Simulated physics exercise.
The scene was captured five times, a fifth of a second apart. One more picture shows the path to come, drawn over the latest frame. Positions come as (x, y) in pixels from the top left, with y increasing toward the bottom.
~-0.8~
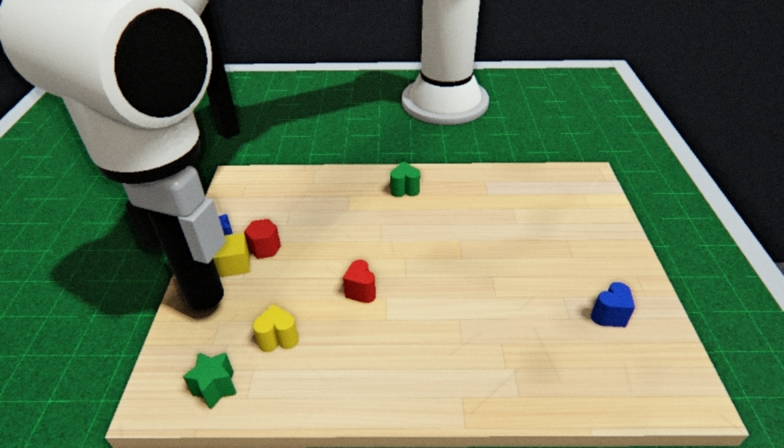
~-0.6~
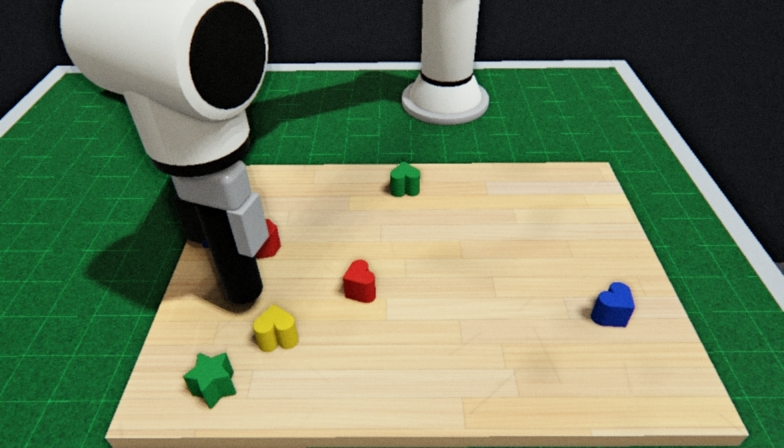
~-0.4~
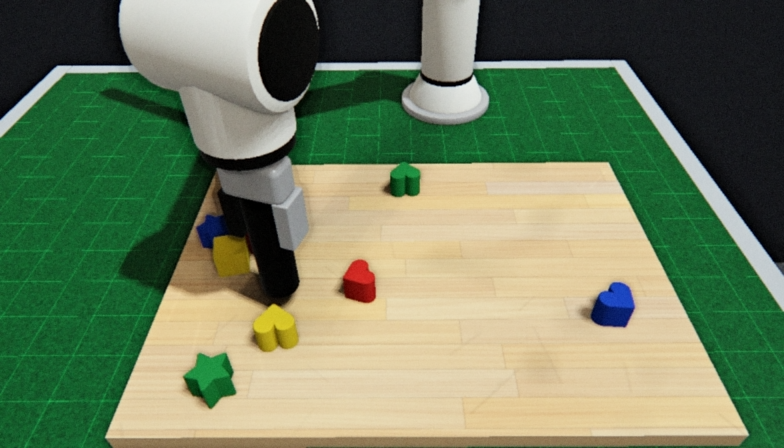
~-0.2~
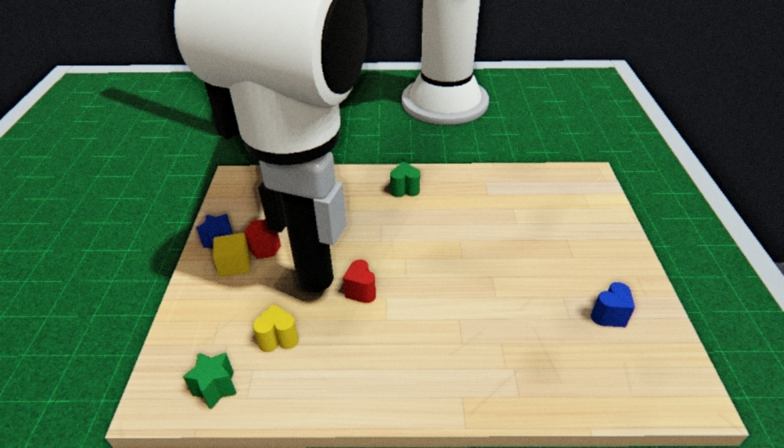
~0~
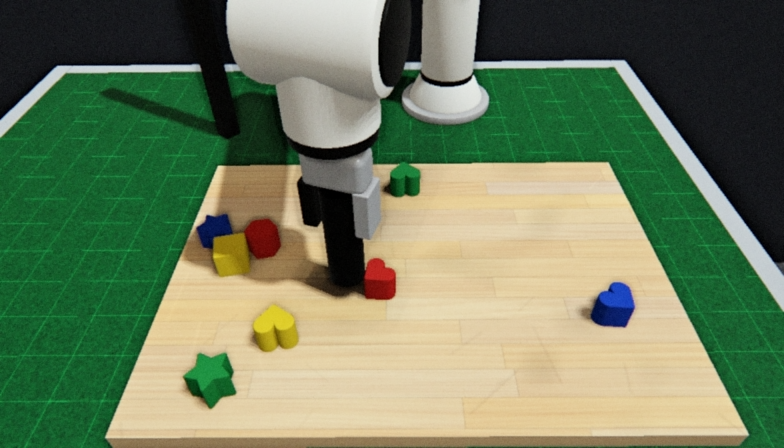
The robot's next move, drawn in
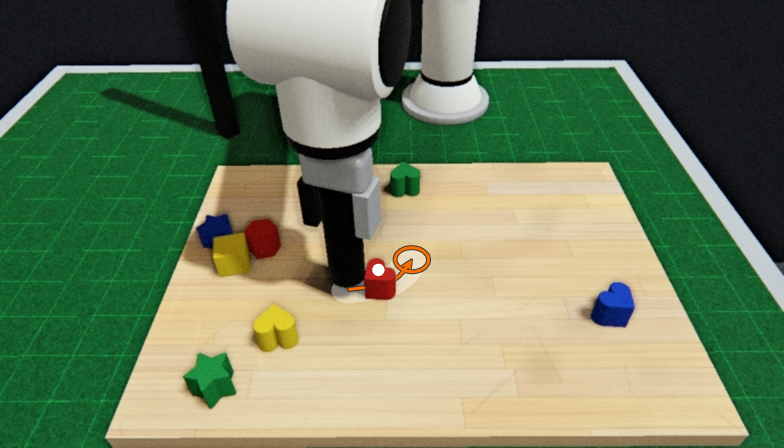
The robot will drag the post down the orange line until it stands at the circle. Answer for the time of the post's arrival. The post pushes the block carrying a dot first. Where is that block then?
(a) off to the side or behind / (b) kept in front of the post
It's a.
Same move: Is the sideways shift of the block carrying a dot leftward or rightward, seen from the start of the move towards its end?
The shift is to the right of that direction.
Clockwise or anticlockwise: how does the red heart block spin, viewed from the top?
It swings round clockwise.
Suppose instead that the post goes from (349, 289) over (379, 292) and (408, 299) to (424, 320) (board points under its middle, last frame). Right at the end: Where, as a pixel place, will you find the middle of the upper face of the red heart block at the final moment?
It is going to be at (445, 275).
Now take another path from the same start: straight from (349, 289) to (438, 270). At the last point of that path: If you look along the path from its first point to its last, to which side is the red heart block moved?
It goes toward the right-hand side.
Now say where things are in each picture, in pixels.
The first frame shows lower end of the post at (205, 296), tops of blocks, red heart block at (359, 272).
The second frame shows post at (245, 290), blocks as before.
The third frame shows post at (281, 285), blocks as before.
The fourth frame shows post at (316, 279), blocks as before.
The fifth frame shows post at (348, 274), red heart block at (378, 270).
The drawn path runs from (349, 289) through (376, 286) and (399, 276) to (412, 259); the dot is on the red heart block.
On the path given first. Halfway along, post at (389, 267); red heart block at (421, 265), turned 15° clockwise.
At the end, post at (412, 244); red heart block at (430, 263), turned 30° clockwise.
